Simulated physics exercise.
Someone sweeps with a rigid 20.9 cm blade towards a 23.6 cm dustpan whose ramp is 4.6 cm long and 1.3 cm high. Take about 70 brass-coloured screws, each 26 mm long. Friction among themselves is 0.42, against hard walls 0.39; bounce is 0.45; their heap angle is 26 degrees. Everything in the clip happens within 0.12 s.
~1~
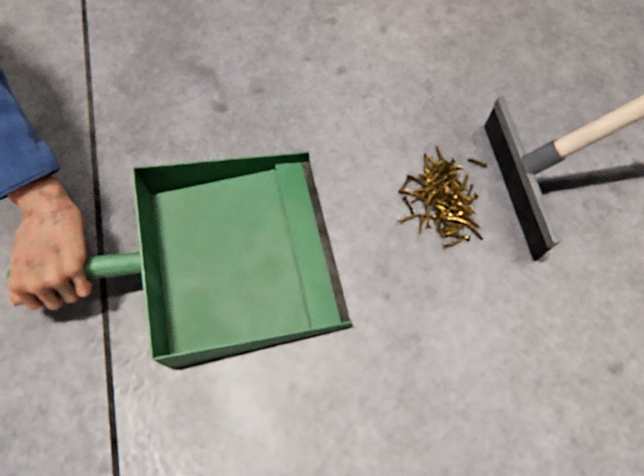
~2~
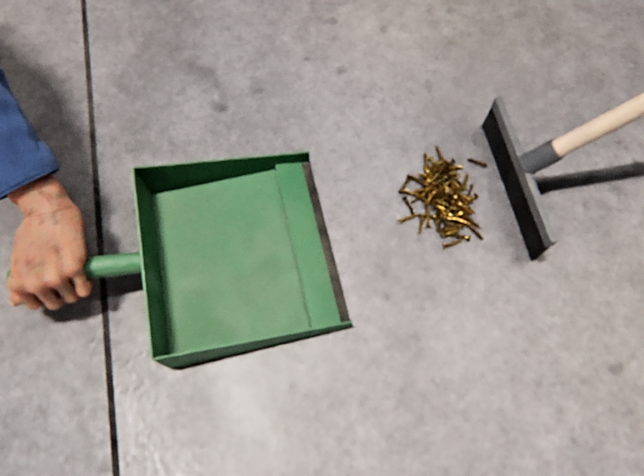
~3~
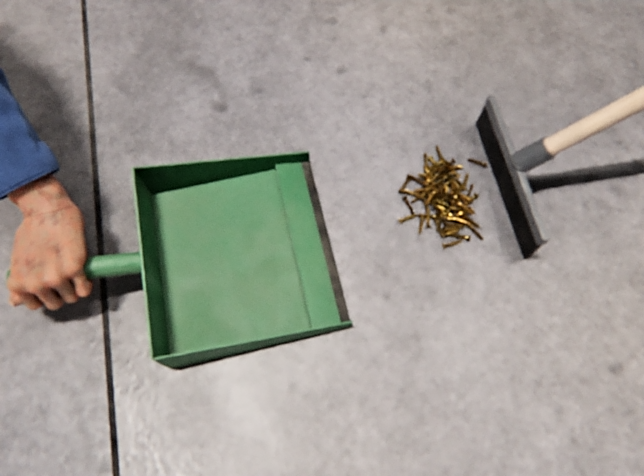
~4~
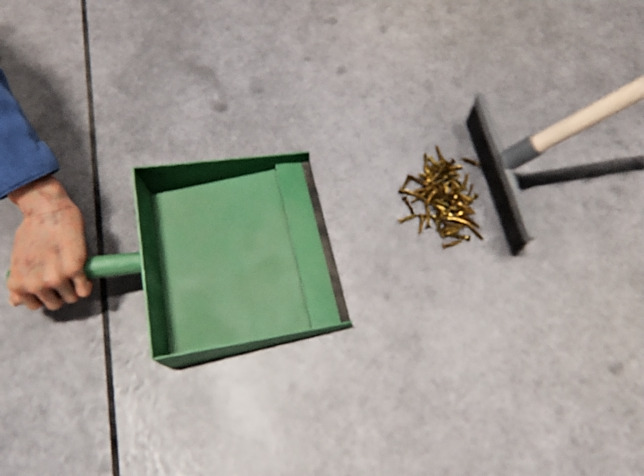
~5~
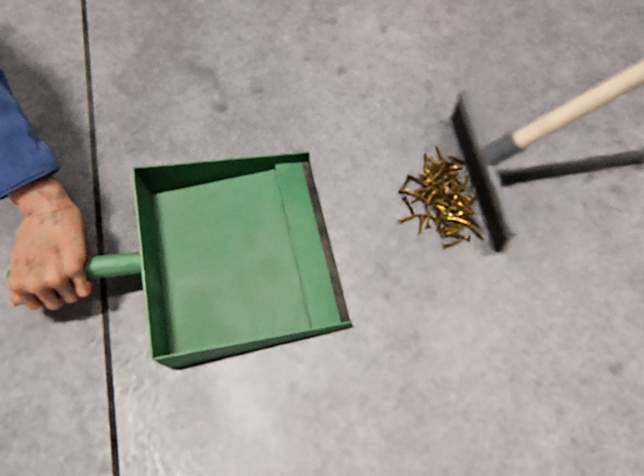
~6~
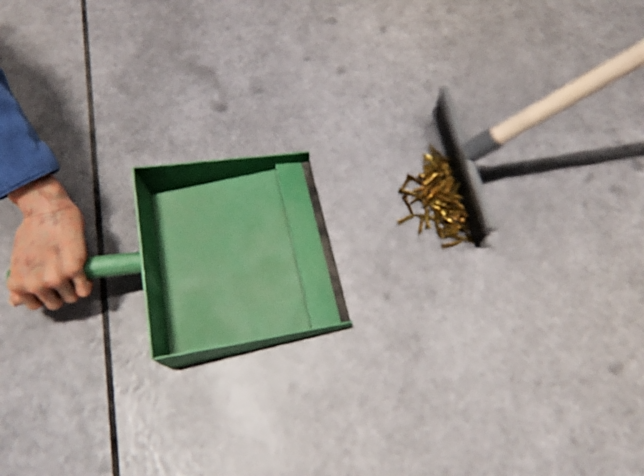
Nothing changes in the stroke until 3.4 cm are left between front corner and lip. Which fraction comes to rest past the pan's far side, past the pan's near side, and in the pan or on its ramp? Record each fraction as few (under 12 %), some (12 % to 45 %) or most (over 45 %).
Recorded: Far side some; near side few; pan some.
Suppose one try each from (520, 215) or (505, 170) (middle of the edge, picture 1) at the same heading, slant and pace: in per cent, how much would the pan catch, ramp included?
I'd put it near 40 per cent for the first and near 35 per cent for the second.
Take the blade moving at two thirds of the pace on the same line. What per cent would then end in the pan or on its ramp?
Some 20 %.
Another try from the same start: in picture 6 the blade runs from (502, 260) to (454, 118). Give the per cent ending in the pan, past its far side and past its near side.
Pan 55 % / far 0 % / near 0 %.
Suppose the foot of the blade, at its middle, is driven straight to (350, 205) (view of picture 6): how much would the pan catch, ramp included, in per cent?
That would come to near 60 percent.
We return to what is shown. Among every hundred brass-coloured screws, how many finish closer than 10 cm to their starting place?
Near 5 per cent.
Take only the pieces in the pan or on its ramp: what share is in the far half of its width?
Some 90 per cent.
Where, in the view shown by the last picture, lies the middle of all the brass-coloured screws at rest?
Roughly pixel (314, 193).
Then, 0.09 s after the last picture, middle of the blade 10 cm from the lip; 0 % over the lip, far side 5 %, near side 0 %.
Then, 0.15 s after the last picture, middle of the blade 5 cm from the lip; 0 % over the lip, far side 15 %, near side 0 %.
Then, 0.35 s after the last picture, middle of the blade 4 cm from the lip; 40 % over the lip, far side 20 %, near side 0 %.
In the end, far side 20 %, near side 0 %, pan 40 %, in front of the lip or behind the blade 40 %.
